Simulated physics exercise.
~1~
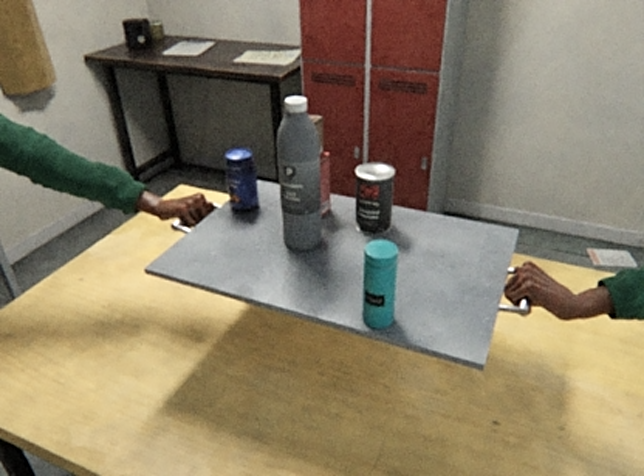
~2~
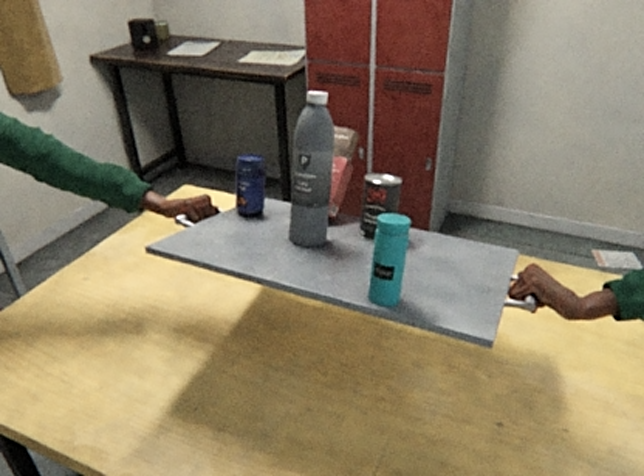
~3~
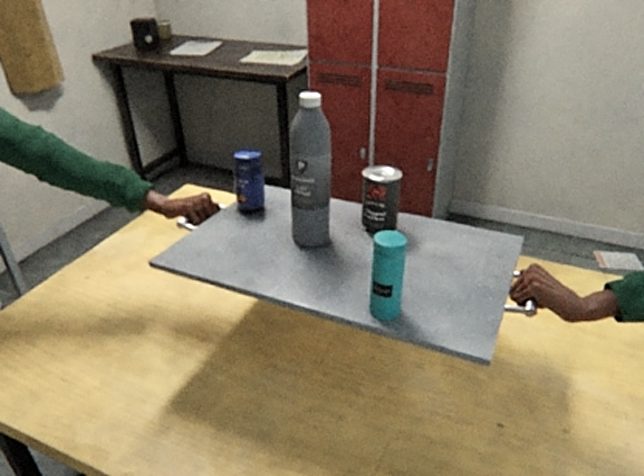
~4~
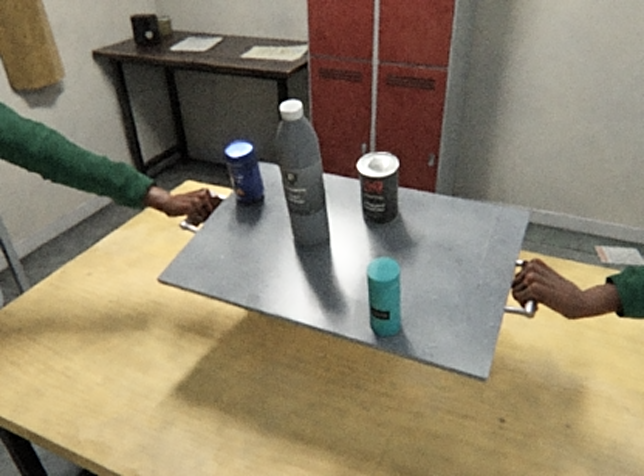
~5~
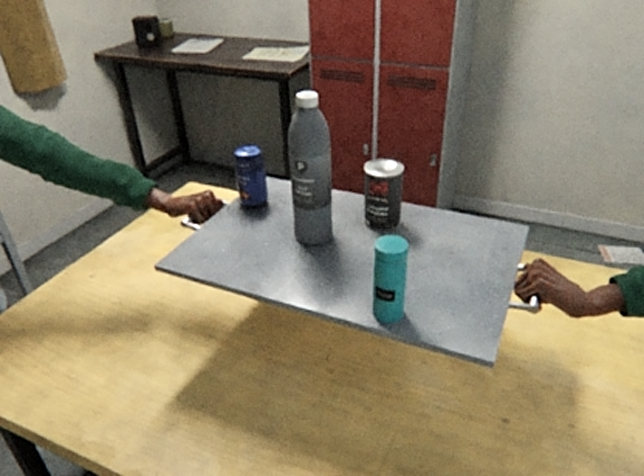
Two hands tipped a flat grey tray away, and the reddish items behind the tall grey bottle went off the far edge; the hands then tilted it back the other way and eased it up, leaving the bottle, two cans and turquoise container standing.
